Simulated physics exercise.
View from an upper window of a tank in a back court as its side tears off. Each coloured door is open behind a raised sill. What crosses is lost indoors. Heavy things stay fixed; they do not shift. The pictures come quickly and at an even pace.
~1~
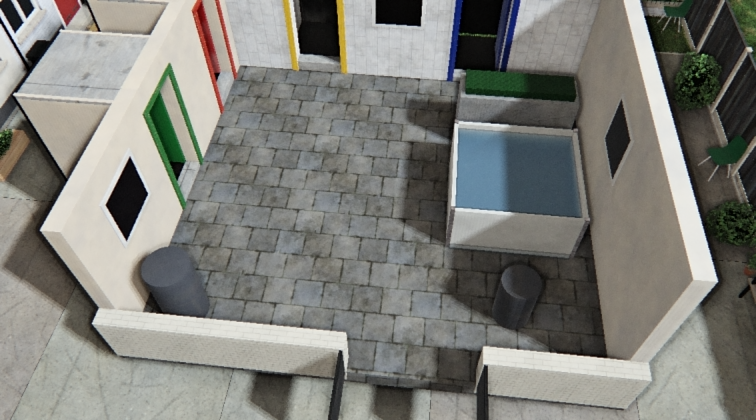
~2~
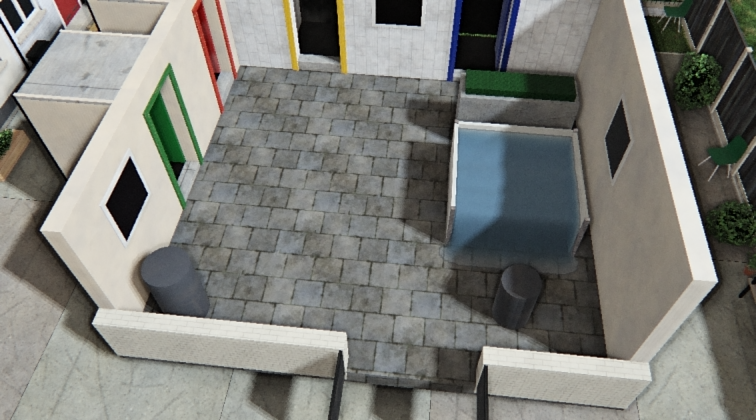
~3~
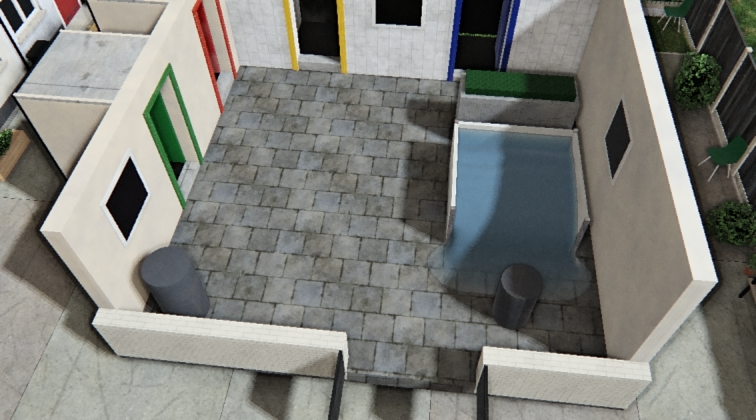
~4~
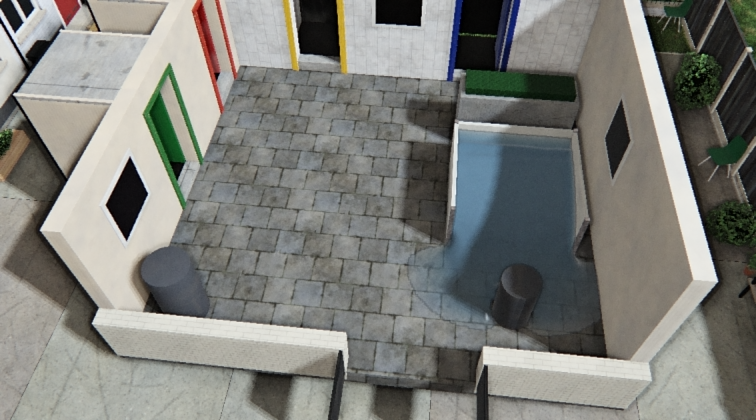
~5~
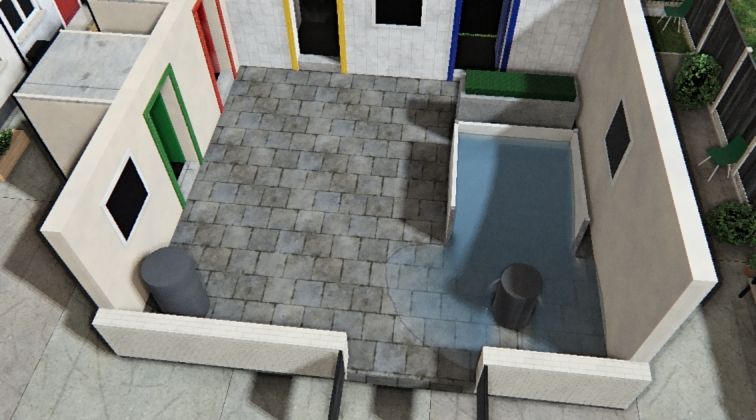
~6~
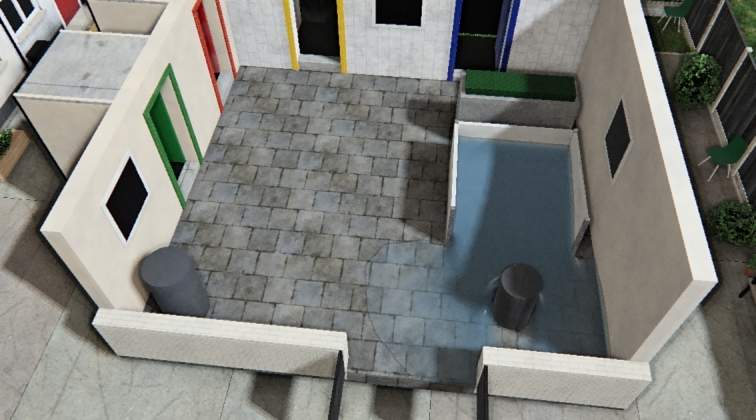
Water pours from the tank's torn near side and spreads across the paving around a grey barrel.
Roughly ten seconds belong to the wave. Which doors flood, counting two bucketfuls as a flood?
One by one: Red door: At most two buckets; yellow door: At most two buckets; green door: At most two buckets; blue door: At most two buckets.
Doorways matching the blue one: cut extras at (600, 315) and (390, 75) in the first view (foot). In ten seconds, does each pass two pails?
Goes past it, then falls short.
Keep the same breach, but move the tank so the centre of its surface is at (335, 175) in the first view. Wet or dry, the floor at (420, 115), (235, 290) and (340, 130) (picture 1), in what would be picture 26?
Points in order: Not reached; inundated; not reached.
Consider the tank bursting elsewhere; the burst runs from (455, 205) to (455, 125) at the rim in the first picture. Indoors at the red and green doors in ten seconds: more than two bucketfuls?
The red door exceeds the limit and the green door exceeds the limit.
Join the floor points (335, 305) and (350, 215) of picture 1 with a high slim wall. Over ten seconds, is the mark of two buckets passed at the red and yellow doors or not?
With the barrier up, the red one remains short of it and the yellow one remains short of it.
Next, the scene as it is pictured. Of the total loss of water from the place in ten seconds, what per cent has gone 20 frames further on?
Estimate: Some 70 %.
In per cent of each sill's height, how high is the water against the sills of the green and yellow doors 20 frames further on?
Estimate, in order: 0 and 0 percent.
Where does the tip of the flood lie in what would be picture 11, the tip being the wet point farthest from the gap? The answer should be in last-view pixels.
I'd say near (281, 348).
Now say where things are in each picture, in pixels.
The first picture shows still water in the water tank at (517, 171).
In the second picture, the front is at (443, 249), out from the gap at (512, 236).
In the third picture, the front is at (434, 267), out from the gap at (512, 239).
In the fourth picture, the front is at (601, 310), out from the gap at (511, 241).
In the fifth picture, water pours out at (511, 241) and has run to a hidden place.
In the sixth picture, the front is at a hidden place, out from the gap at (511, 242).
A moment on, water covers 20 % of the floor; the red door not reached, the yellow door not reached, the green door not reached, the blue door not reached.
Next, water covers 25 % of the floor; the red door not reached, the yellow door not reached, the green door not reached, the blue door not reached.
Then, water covers 45 % of the floor; the red door not reached, the yellow door not reached, the green door not reached, the blue door not reached.
Later, water covers 80 % of the floor; the red door wet at the sill, nothing in, the yellow door wet at the sill, nothing in, the green door under two buckets in, the blue door wet at the sill, nothing in.
In the end, water covers 95 % of the floor; the red door wet at the sill, nothing in, the yellow door wet at the sill, nothing in, the green door under two buckets in, the blue door wet at the sill, nothing in.
